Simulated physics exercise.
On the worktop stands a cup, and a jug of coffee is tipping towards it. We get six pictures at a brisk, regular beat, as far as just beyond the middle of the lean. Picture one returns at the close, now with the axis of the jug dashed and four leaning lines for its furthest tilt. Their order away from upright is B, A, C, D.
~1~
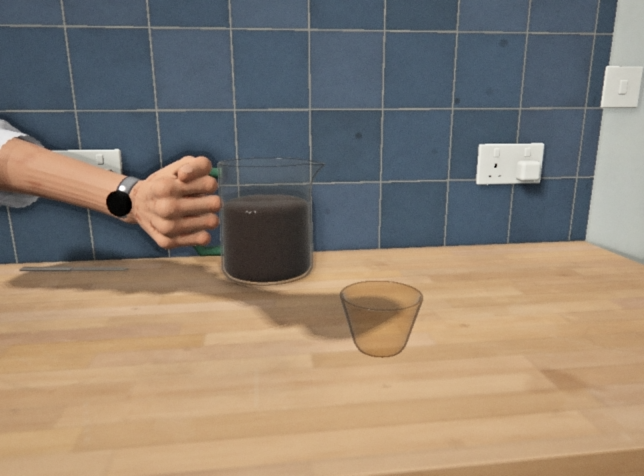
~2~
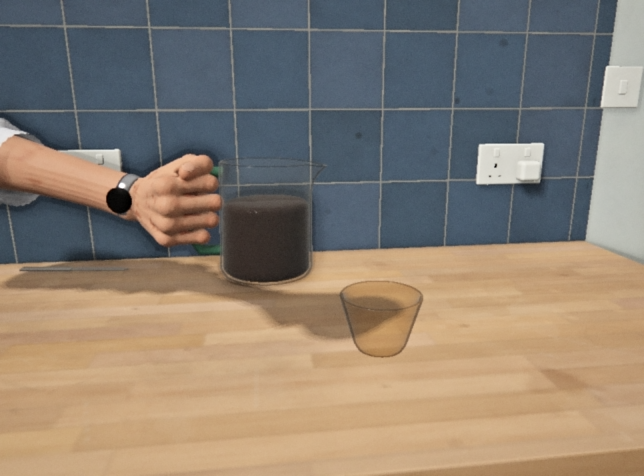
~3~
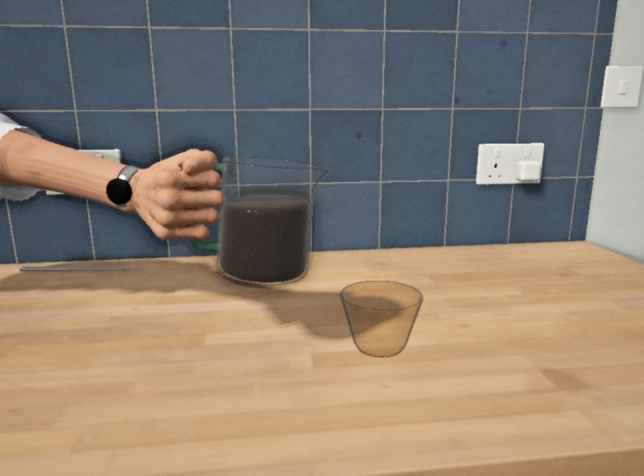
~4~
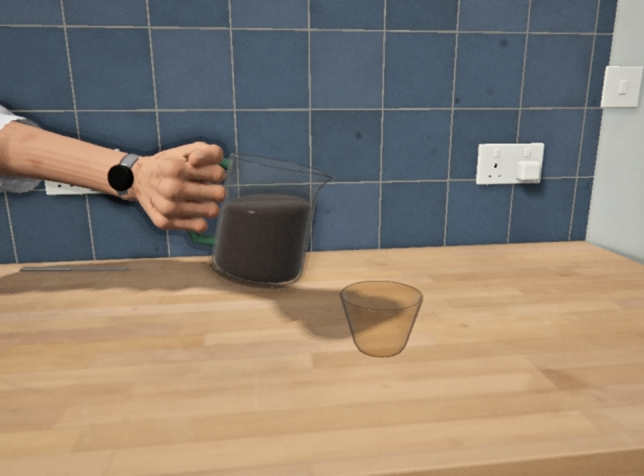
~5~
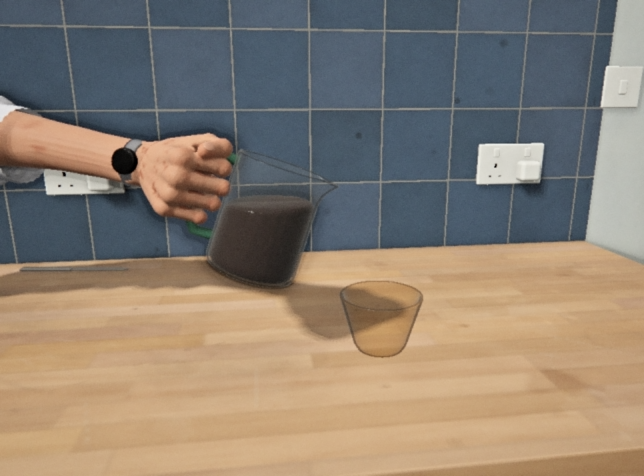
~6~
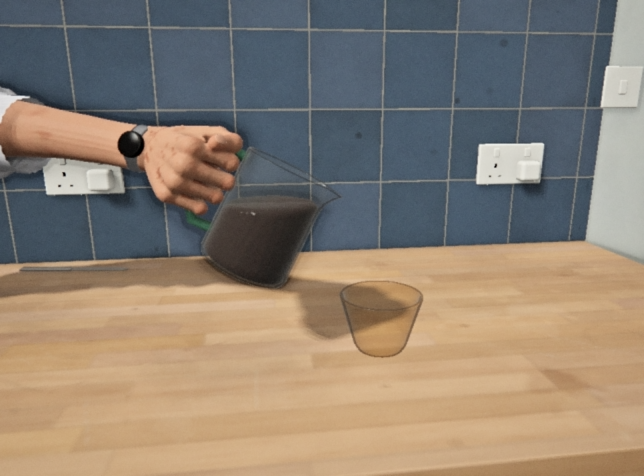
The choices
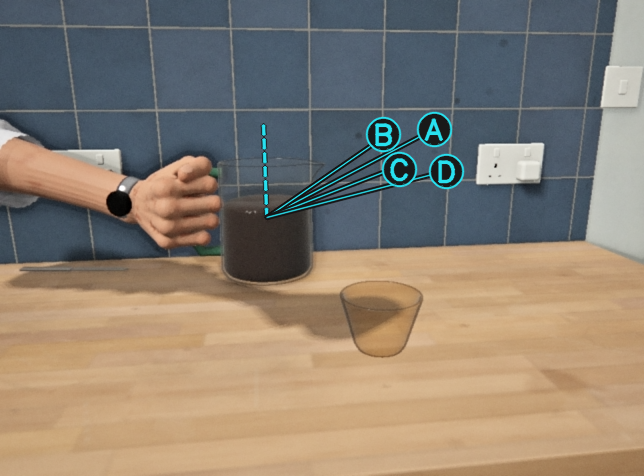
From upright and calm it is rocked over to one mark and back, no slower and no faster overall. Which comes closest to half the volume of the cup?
A beats the others.
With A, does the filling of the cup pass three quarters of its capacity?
No.
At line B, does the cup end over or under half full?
Under.
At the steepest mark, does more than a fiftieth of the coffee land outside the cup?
Yes, it does.
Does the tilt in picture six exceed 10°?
Yes.
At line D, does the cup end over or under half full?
Over half.
On the marked copy, A at (418, 137); B at (370, 146); C at (382, 172); D at (430, 175).
With A, the cup ends with about 55 % of what it can hold; 3 % of the coffee is spilt.
With B, the cup ends with about 32 % of what it can hold; 3 % of the coffee is spilt.
With C, the cup ends with about 71 % of what it can hold; 9 % of the coffee is spilt.
With D, the cup ends with about 89 % of what it can hold; 13 % of the coffee is spilt.
